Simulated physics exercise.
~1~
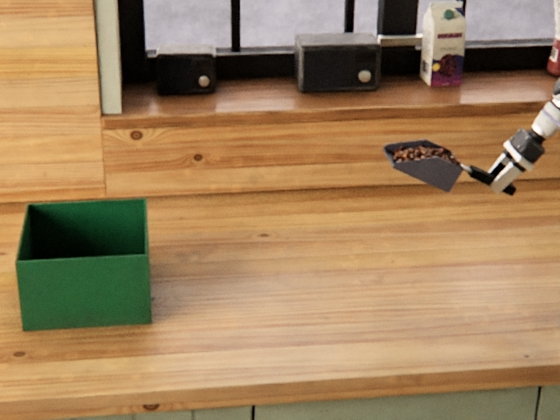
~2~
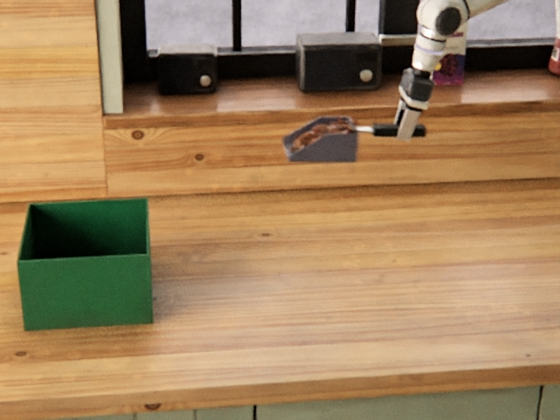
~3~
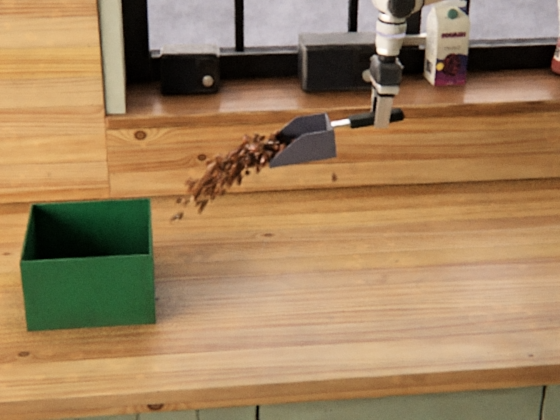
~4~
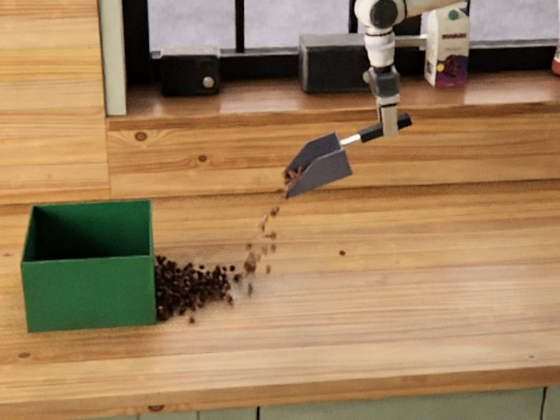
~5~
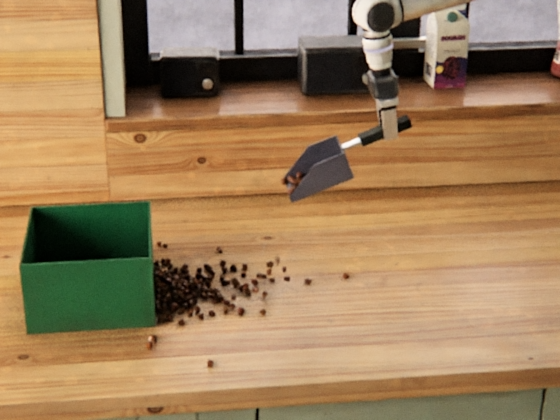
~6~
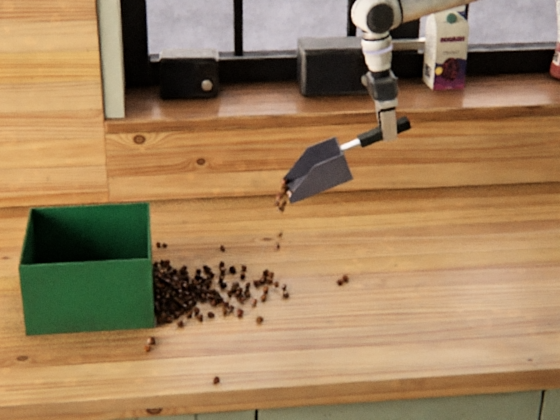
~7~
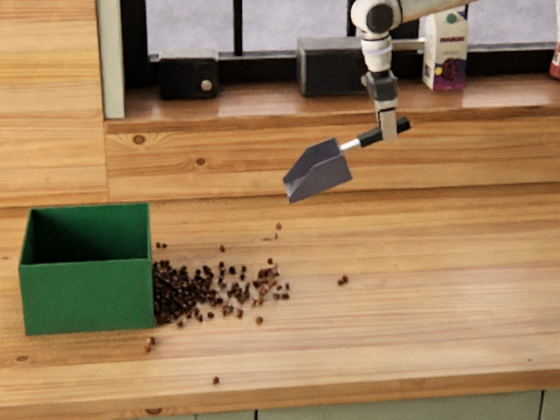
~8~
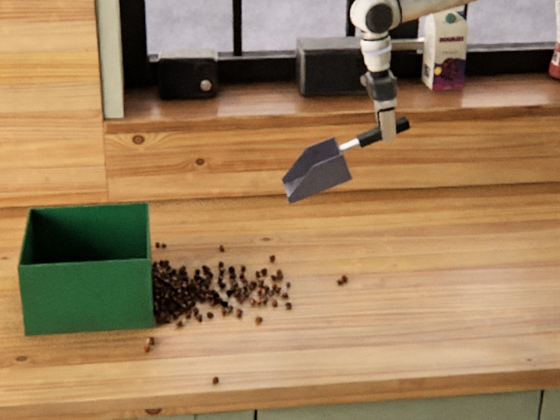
The clip shows a robot arm carrying a scoop of brown pellets left above a wooden counter, then tipping it so they spill out short of a green bin, ending in a scattered heap beside it while the emptied scoop hangs still.
